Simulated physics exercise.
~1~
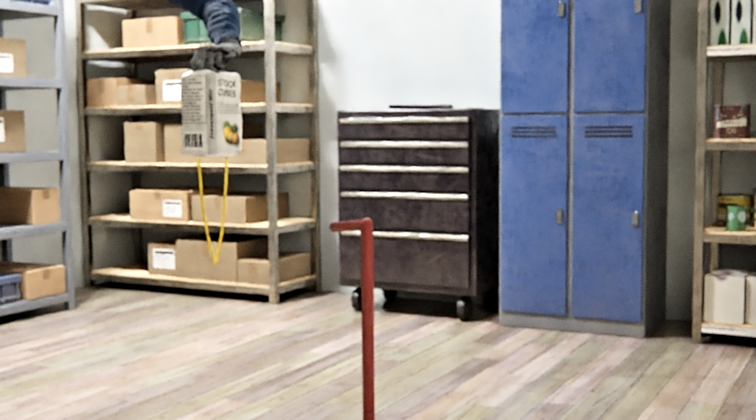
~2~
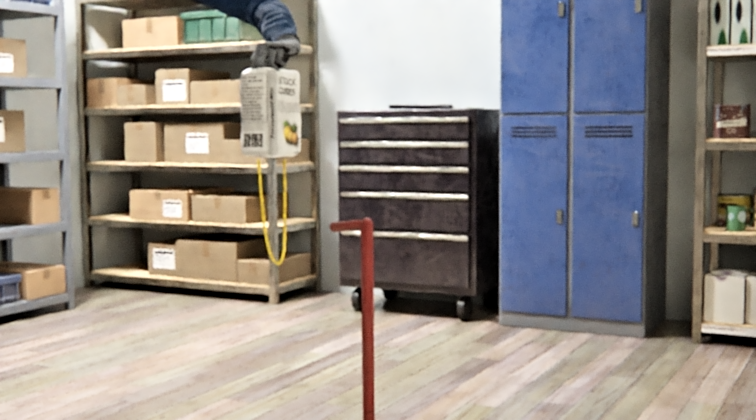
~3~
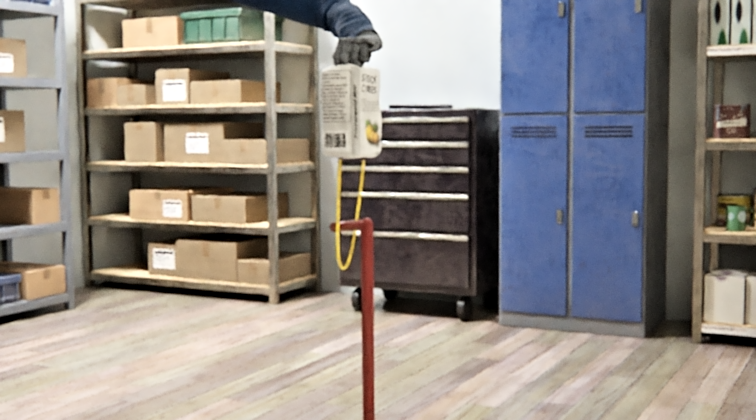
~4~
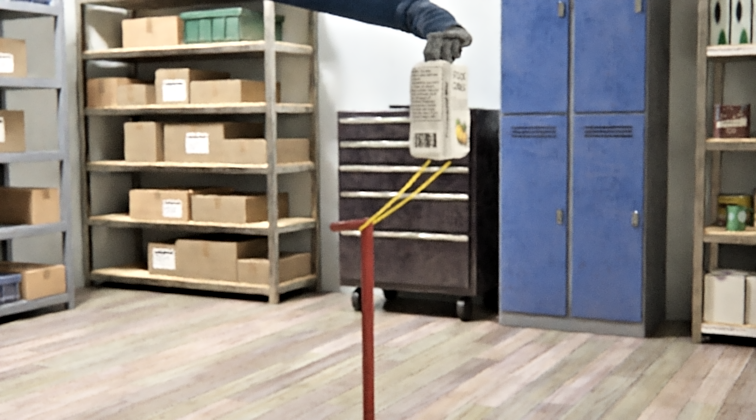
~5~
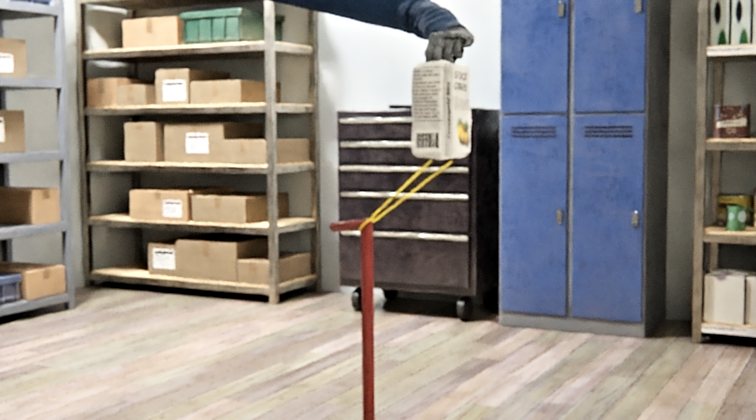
Gloved hand carrying a white sack rightward past a red post, its yellow loop catching and pulling taut as the hand stops.
